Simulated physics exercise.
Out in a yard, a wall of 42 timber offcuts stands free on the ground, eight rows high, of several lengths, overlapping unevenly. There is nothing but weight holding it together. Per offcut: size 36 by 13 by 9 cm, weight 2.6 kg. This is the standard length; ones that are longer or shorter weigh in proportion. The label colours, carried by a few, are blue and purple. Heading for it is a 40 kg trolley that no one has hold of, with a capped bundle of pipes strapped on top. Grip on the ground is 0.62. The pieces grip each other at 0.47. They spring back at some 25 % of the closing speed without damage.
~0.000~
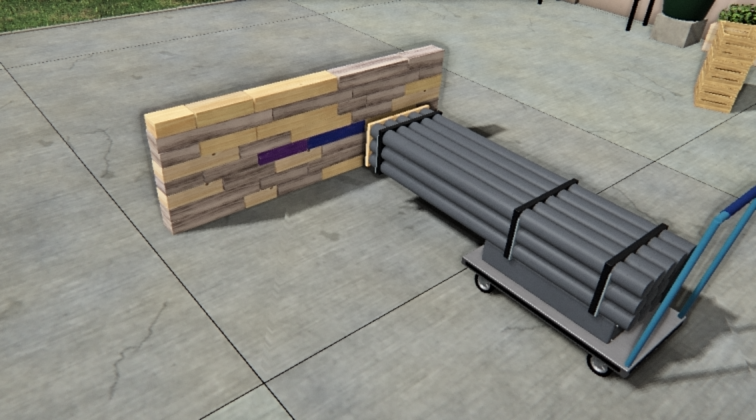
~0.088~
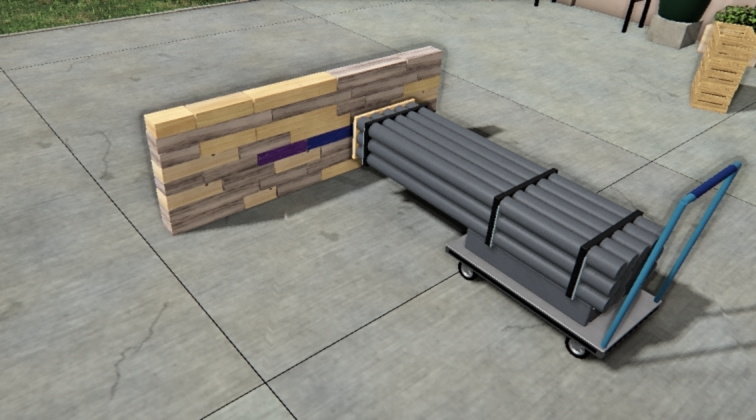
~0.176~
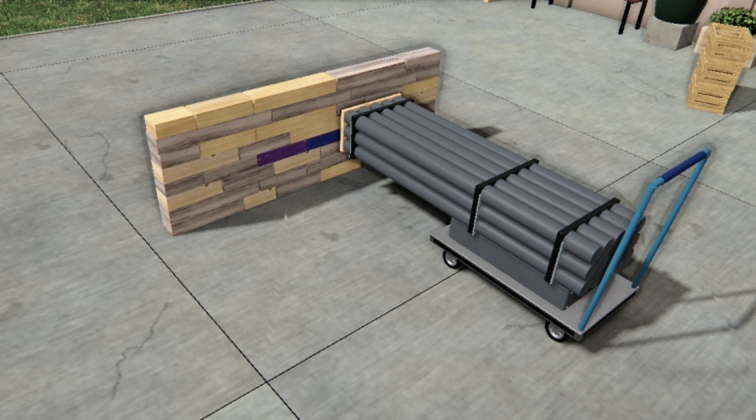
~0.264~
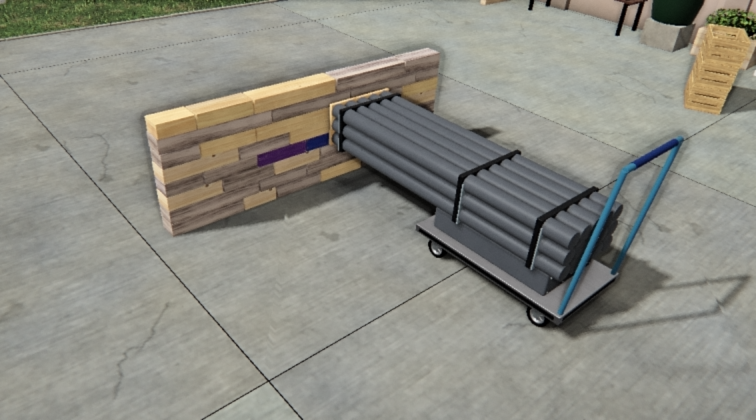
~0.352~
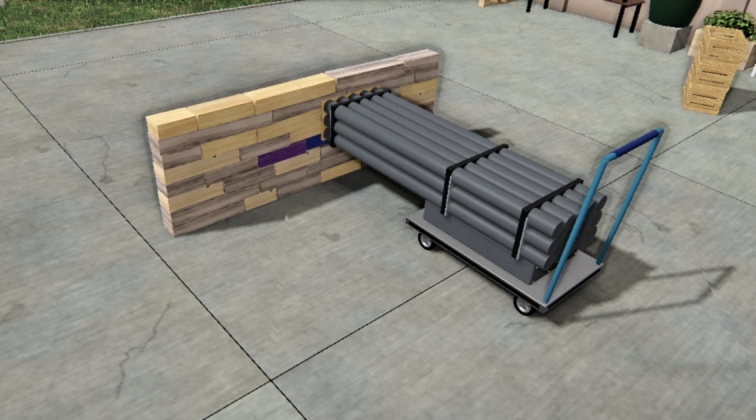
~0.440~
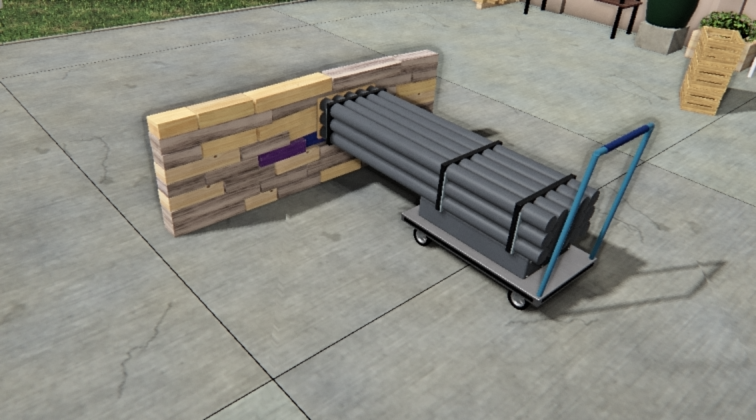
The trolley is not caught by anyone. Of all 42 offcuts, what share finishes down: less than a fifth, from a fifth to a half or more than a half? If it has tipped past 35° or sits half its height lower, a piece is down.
Over a half.
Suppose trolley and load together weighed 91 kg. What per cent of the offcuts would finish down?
About 60 %.
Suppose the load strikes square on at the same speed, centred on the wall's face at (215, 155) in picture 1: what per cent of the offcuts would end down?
I'd expect something close to 30 per cent of them to end down.
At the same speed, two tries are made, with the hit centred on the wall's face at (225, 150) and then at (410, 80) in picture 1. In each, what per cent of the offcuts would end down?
50 then 30 %.
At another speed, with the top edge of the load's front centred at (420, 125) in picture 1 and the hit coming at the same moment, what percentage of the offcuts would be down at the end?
I'd say some 60 per cent end up down.
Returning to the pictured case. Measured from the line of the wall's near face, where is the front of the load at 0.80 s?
Around 15 cm beyond.
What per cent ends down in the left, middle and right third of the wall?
Per cent by third - left: 40; middle: 80; right: 80.
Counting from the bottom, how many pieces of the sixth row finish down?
Down at the end: 5.
After 0.80 s, load 13 cm past the wall's line, still rolling; none of the 42 offcuts down, 28 disturbed; blue offcut 17° from how it stood; purple offcut 16° from how it stood.
After 1.10 s, load 16 cm past the wall's line, still rolling; 27 of the 42 offcuts down; blue offcut 46° from how it stood, 8 cm lower; purple offcut 46° from how it stood.
After 1.36 s, load 17 cm past the wall's line, stopped; 27 of the 42 offcuts down; blue offcut on its side; purple offcut on its side.
In the end (2.7 s), load 17 cm past the wall's line, stopped; 27 of the 42 offcuts down; purple offcut on its side; blue offcut on its side. That is 64 per cent. From the last view, middles, purple offcut near (252, 170), blue offcut near (298, 148).
